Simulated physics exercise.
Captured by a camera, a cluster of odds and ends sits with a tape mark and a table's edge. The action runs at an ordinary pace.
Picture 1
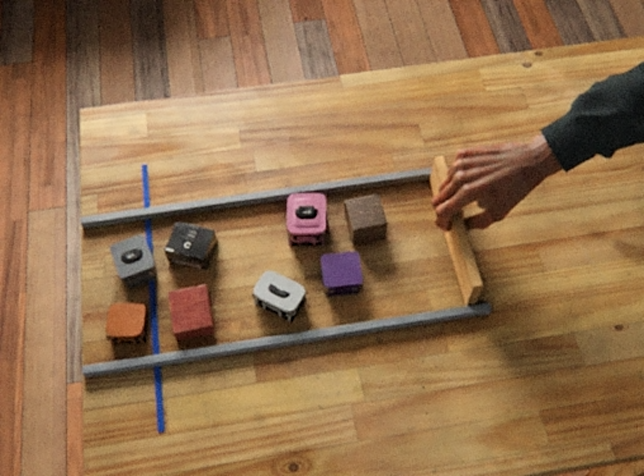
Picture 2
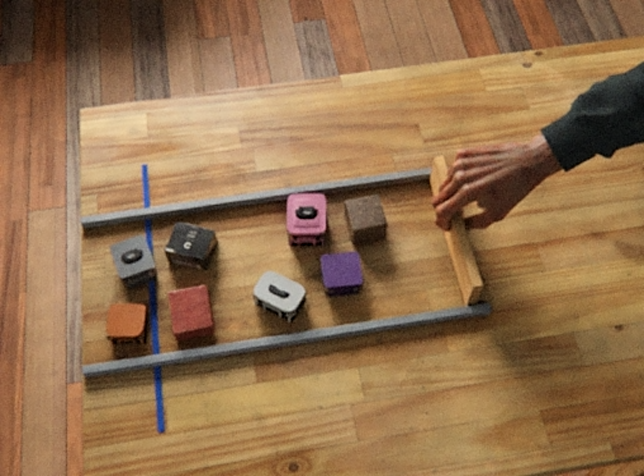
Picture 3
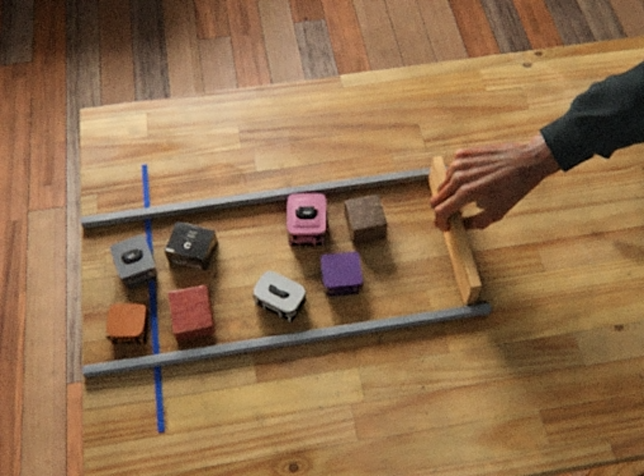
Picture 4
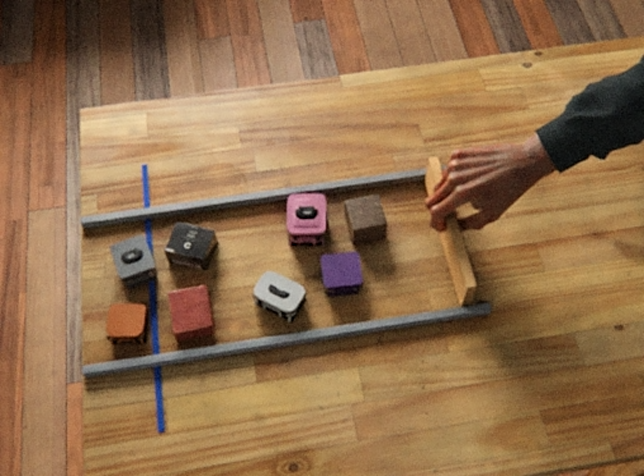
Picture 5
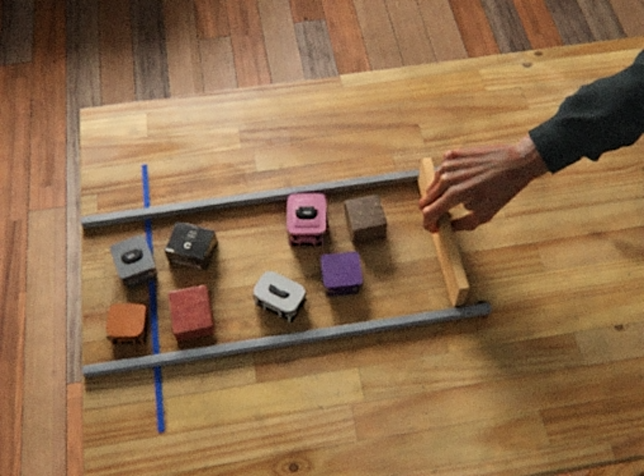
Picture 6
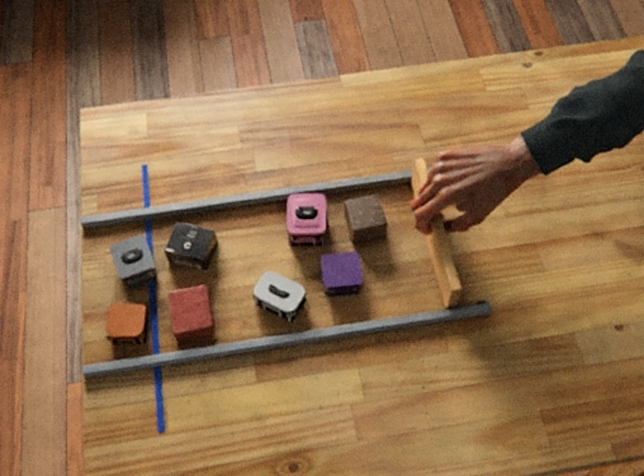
A hand held a wooden board upright between two grey rails, then slid it a short way left toward eight small blocks and cases, which all stayed still around a strip of blue tape.
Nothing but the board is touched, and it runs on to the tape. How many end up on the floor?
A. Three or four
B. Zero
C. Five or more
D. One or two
A, three or four.
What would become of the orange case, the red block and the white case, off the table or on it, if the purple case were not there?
The orange case is lost, the red block holds on, the white case remains up.
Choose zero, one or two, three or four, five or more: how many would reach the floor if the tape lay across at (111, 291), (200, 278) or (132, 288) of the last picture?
For each place: Five or more; just one or two; five or over.
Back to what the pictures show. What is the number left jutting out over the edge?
That adds up to 1.
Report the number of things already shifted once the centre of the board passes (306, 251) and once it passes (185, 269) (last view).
That makes 4 at the first spot and 8 at the second.
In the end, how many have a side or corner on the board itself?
The count in contact is 2.
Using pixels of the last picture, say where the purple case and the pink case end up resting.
They come to rest around (133, 307) and (92, 250).
Soon after, none off yet; orange case at rest near (128, 324); grey case at rest near (135, 262); red block at rest near (191, 313).
By the end, the number that fall off is three or four; fallen, black box, red block, grey case and orange case.
